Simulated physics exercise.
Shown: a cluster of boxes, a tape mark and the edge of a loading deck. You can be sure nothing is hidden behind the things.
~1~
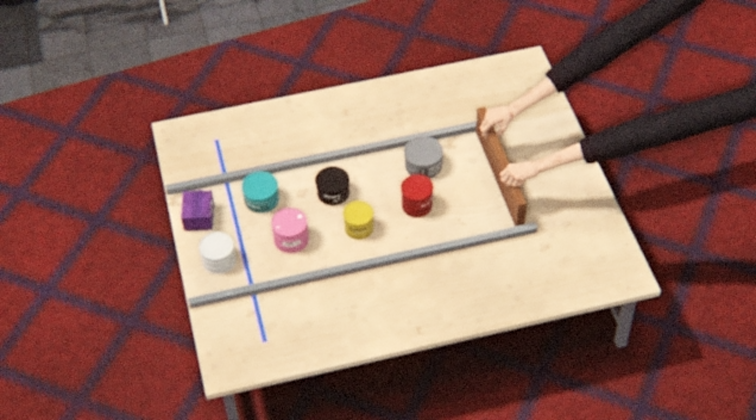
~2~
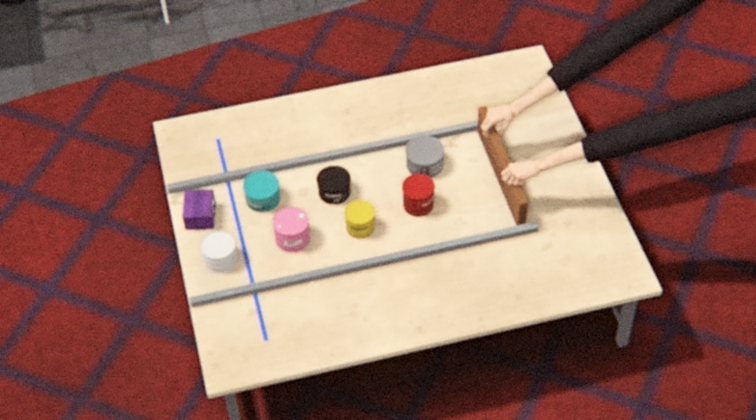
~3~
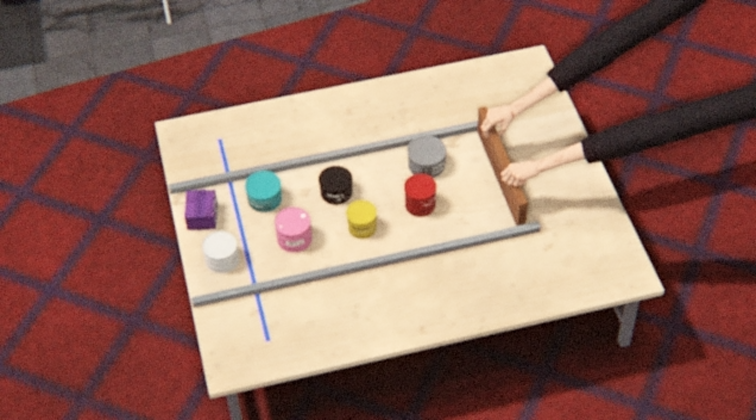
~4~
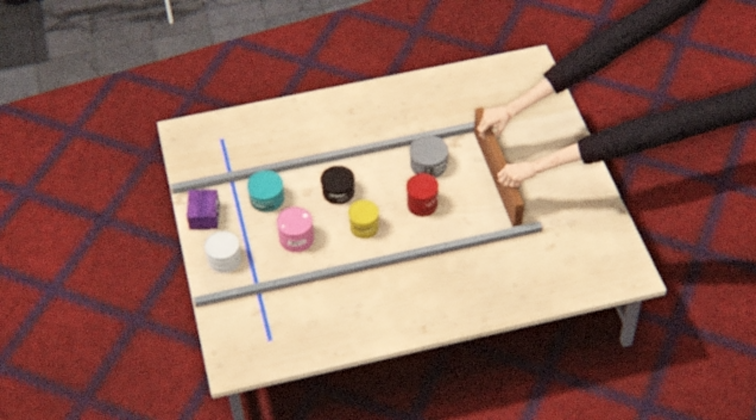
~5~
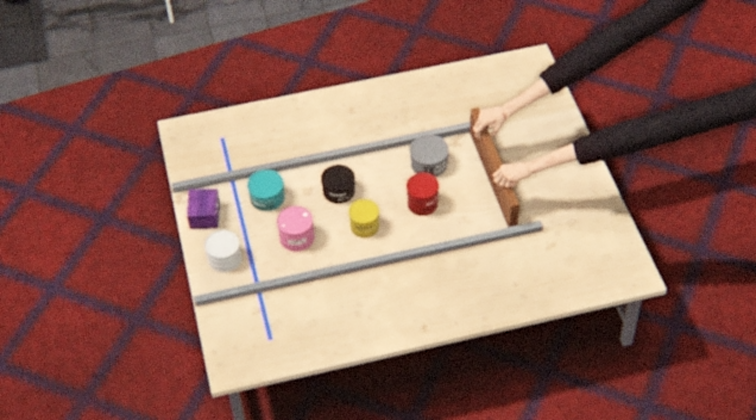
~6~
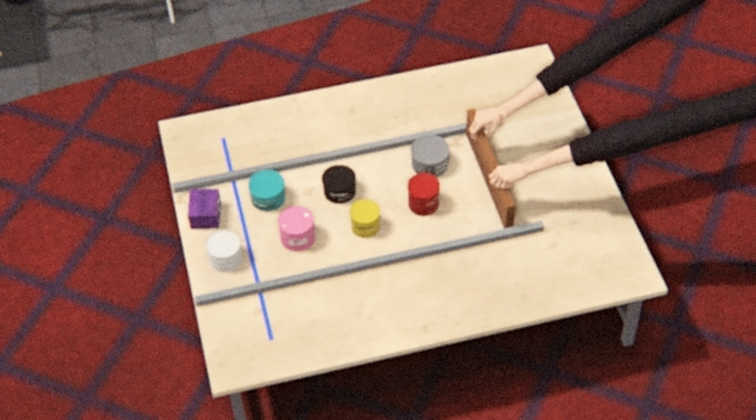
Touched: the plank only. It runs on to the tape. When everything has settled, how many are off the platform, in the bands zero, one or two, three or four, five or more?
Seems the ones that don't stay up number one or at most two, for sure.
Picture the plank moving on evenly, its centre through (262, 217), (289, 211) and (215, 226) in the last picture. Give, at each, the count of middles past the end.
Taking the three positions in turn, the counts come to 2, 0 and 5.
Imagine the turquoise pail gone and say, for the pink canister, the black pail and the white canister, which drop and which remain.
Well, the pink canister hangs in there, the black pail hangs in there, and the white canister leaves the top.
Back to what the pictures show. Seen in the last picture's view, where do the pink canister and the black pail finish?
In the last picture the pink canister sits at (206, 260) while the black pail sits at (202, 231).
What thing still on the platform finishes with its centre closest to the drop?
Turquoise pail.
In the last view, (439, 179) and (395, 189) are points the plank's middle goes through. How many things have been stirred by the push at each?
At the first place 1, at the second 4.
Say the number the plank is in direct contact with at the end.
3.
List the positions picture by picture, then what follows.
Purple box (198, 211); white canister (218, 253); turquoise pail (261, 193); plank (500, 167); tape (239, 234), in the first frame.
White canister (219, 252); yellow pail (360, 220), in the second frame.
Turquoise pail (264, 192); red pail (420, 196), in the third frame.
Purple box (203, 210); black pail (338, 185), in the fourth frame.
White canister (224, 251); plank (493, 168), in the fifth frame.
Purple box (204, 209); white canister (225, 251); turquoise pail (267, 191); plank (490, 169); tape (246, 233), in the sixth frame.
Early on, none off yet; purple box at rest near (204, 209); white canister at rest near (225, 251); turquoise pail at rest near (267, 191).
A while later, none off yet; purple box at rest near (204, 209); white canister at rest near (225, 251); turquoise pail travelled a little near (251, 192).
Finally, the number that fall off is one or two; lost, white canister and purple box.
